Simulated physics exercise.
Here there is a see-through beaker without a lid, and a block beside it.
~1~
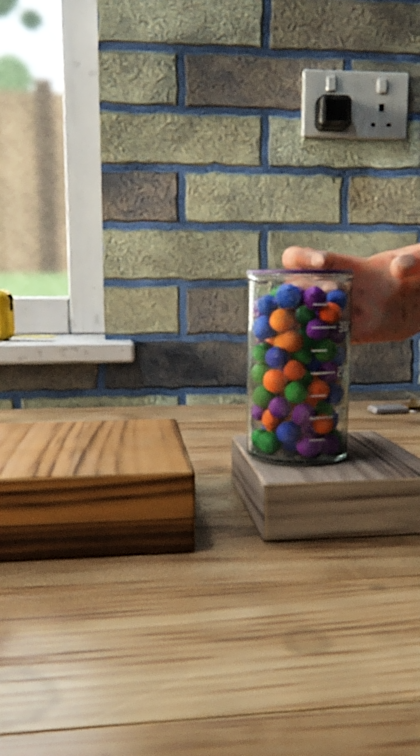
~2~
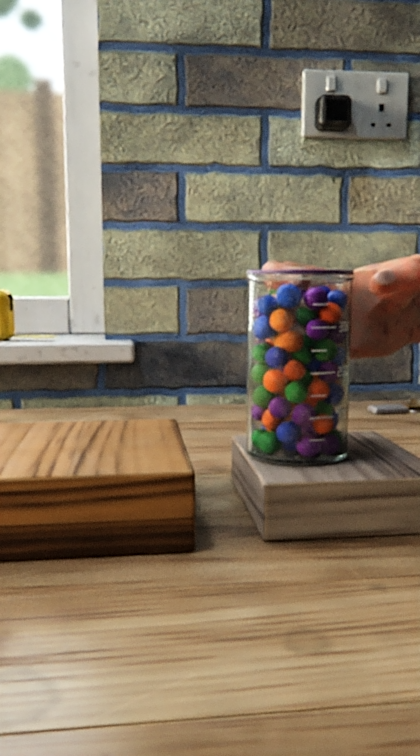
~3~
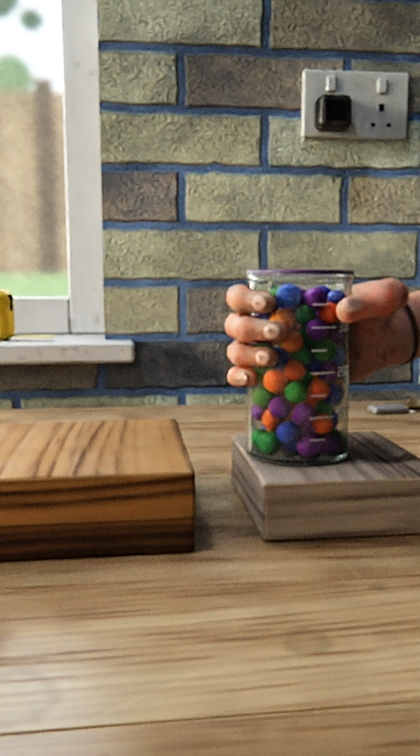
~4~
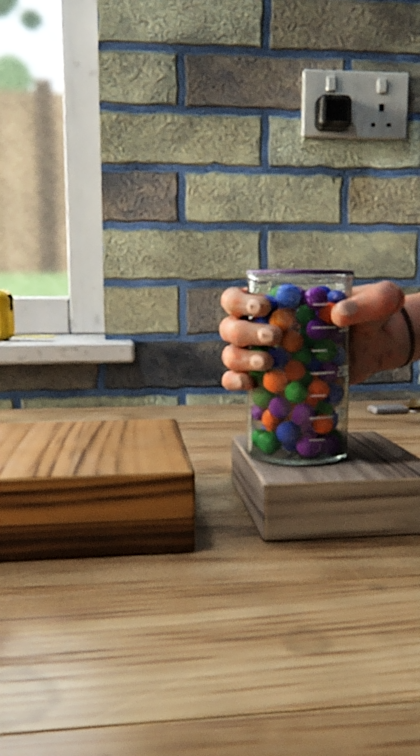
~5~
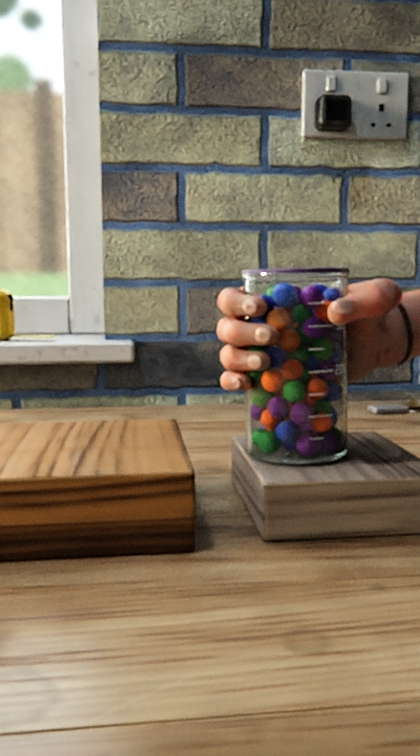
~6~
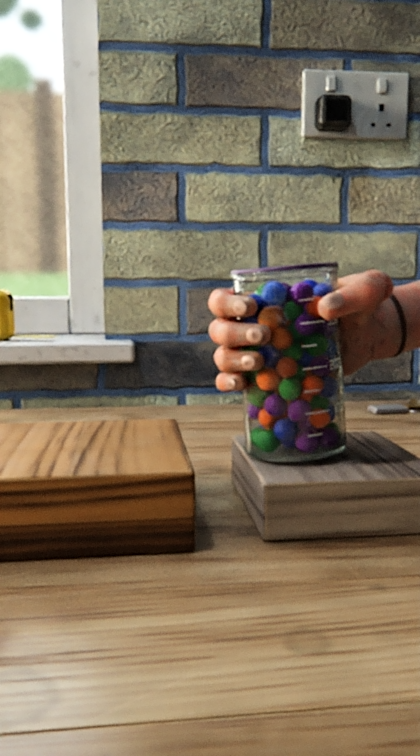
The clip opens on a clear, open beaker nearly full of colourful balls, standing on a grey wooden block to the right of a brown one, with a hand behind it. The hand wraps its fingers around the beaker, then shifts it slightly left and tilts it a little leftward.
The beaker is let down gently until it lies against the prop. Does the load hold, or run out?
It overflows.
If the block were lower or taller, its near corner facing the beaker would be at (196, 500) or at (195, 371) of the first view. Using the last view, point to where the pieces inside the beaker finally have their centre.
The middle comes to rest at (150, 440) the first time and at (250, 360) the second time.
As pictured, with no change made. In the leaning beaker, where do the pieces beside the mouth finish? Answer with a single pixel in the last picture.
In the last view that spot is about (86, 388).
Then, 0.60 s past the last view, the beaker leans 40°; everything is still inside.
Then, 1.12 s past the last view, the beaker leans 70°; everything is still inside.
Then, 1.57 s past the last view, the beaker rests on the block at 74°; a small part of the gumballs out of it.
Finally, the beaker rests on the block at 74°; a small part of the gumballs out of it.
